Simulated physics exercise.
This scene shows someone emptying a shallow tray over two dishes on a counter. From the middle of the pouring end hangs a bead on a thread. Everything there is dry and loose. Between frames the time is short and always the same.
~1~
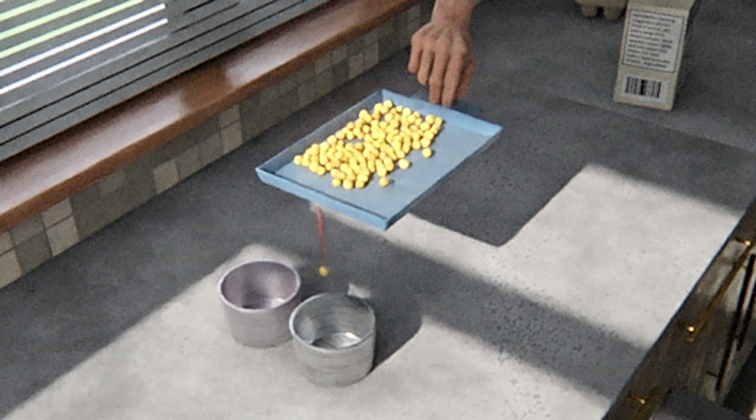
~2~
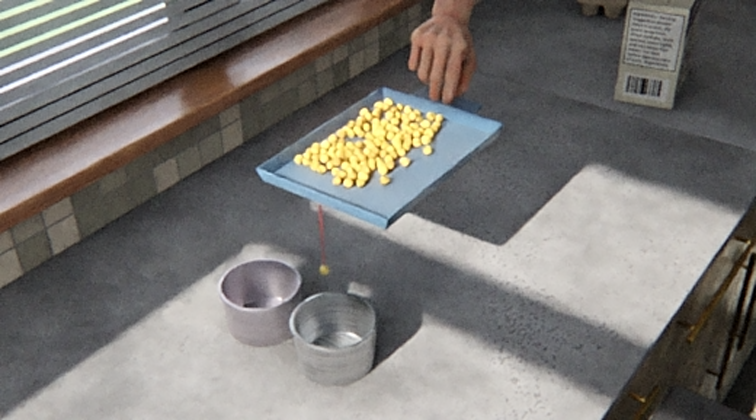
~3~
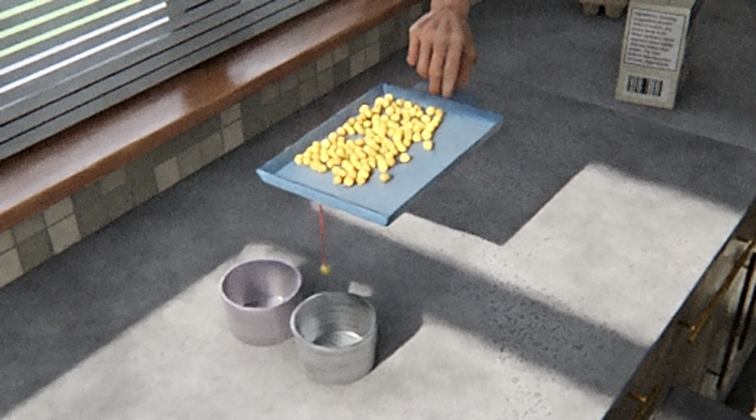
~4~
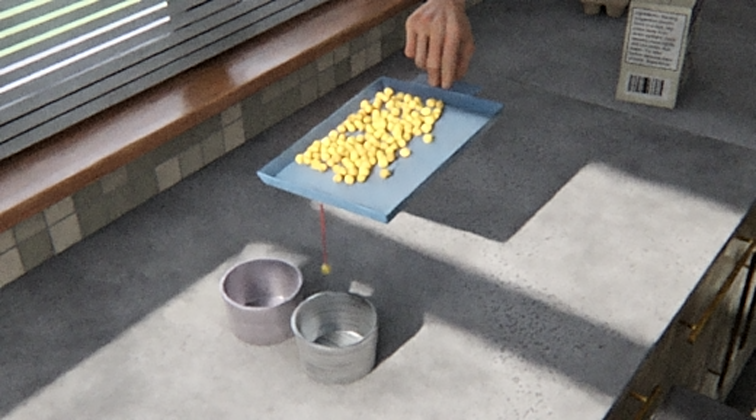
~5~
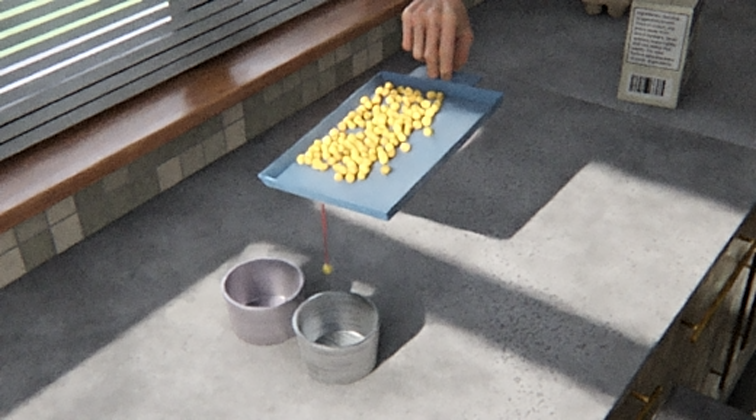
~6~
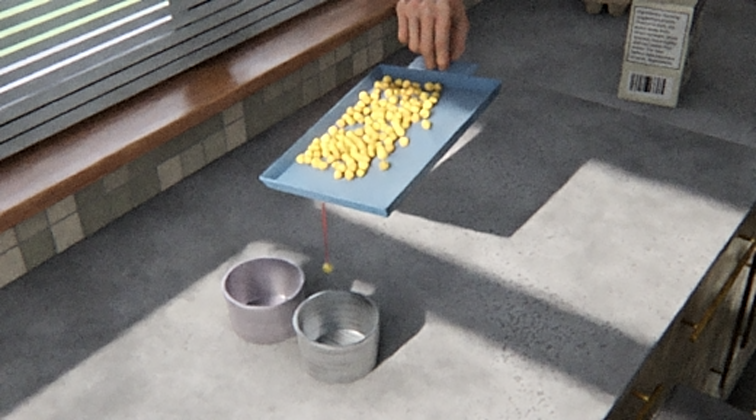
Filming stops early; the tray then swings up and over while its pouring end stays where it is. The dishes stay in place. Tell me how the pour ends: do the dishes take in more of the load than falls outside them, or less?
Minority caught.
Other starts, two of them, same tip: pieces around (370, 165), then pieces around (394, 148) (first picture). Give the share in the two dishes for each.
You'd get near 30 percent first and near 40 percent after that.
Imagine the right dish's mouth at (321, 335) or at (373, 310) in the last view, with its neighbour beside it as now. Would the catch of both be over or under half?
Placing 1: A minority of it. Placing 2: A minority of it.
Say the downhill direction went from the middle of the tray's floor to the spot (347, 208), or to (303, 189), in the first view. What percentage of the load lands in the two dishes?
I'd put it at some 60 % and then some 70 %.
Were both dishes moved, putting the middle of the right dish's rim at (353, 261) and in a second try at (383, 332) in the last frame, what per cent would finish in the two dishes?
Around 60 % followed by around 10 %.
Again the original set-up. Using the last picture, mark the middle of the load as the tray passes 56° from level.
The centre of the load shows up near (318, 135) in the last view.
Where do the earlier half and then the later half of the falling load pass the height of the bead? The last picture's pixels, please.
First half (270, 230); second half (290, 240).
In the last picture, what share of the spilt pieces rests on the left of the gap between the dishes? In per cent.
I'd put it at close to 70 per cent.
Soon after the last picture, tray tipped steeply; all on the tray.
A little later, tray tipped right over; all on the tray.
Later still, tray tipped past a quarter turn; about a quarter in the left dish; most outside both.
At rest, tray tipped past a quarter turn; none in the right dish; about a quarter in the left dish; most outside both.
